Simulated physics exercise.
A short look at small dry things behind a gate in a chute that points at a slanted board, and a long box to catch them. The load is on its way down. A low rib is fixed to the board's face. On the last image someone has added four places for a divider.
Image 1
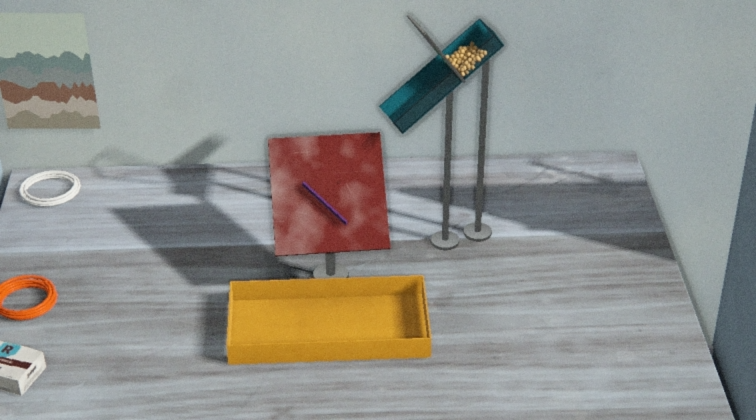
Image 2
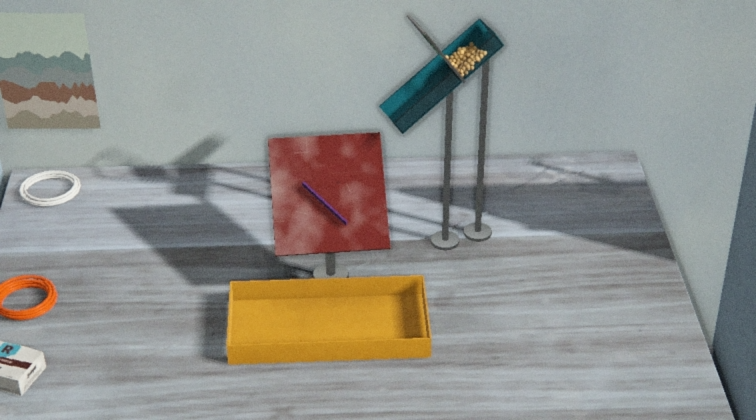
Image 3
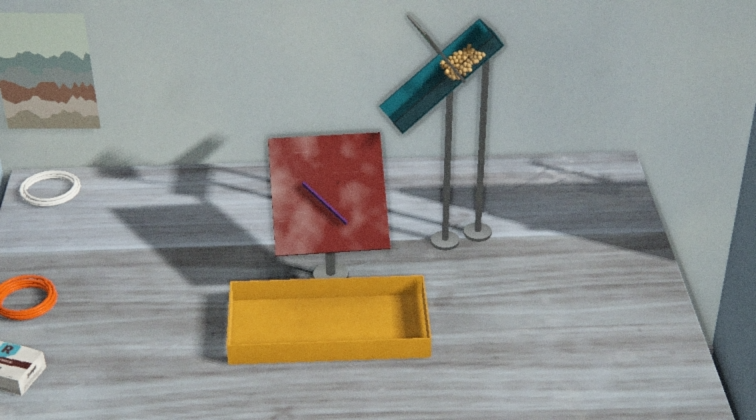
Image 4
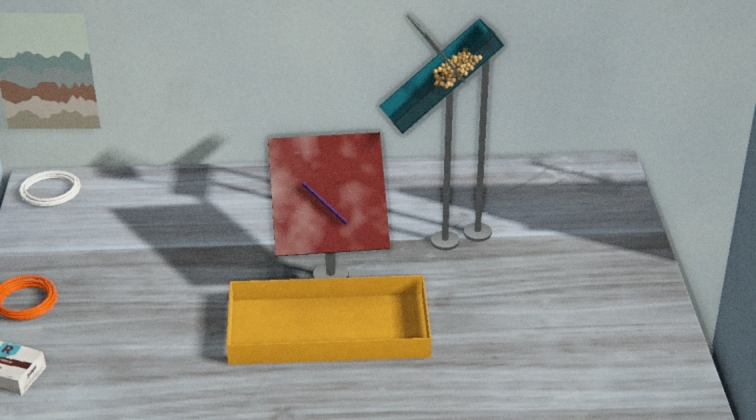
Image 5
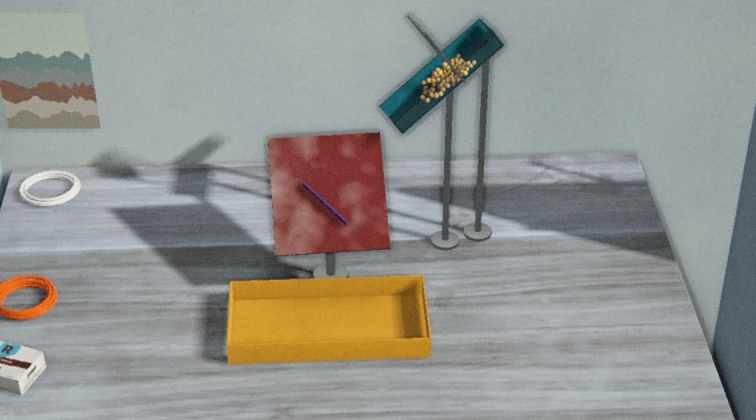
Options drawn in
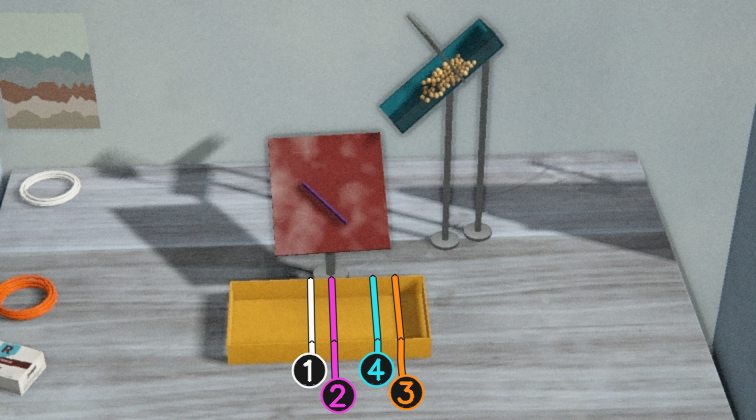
On a wooden table, dried chickpeas slide partway down a sloping teal chute toward the left.
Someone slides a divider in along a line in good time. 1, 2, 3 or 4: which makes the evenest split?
It is 4.
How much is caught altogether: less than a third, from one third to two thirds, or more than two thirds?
About that: More than two thirds.
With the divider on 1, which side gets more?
Right.
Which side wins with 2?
Right.
On the marked copy, line 1 crosses the front rim at (311, 342); line 2 crosses the front rim at (334, 342); line 3 crosses the front rim at (401, 339); line 4 crosses the front rim at (377, 340).
With 1, of what is caught, none at all on the left of the divider, the whole lot on the right.
With 2, of what is caught, none at all on the left of the divider, the whole lot on the right.
With 3, of what is caught, all but a few on the left of the divider, only a few on the right.
With 4, of what is caught, close to half on the left of the divider, close to half on the right.
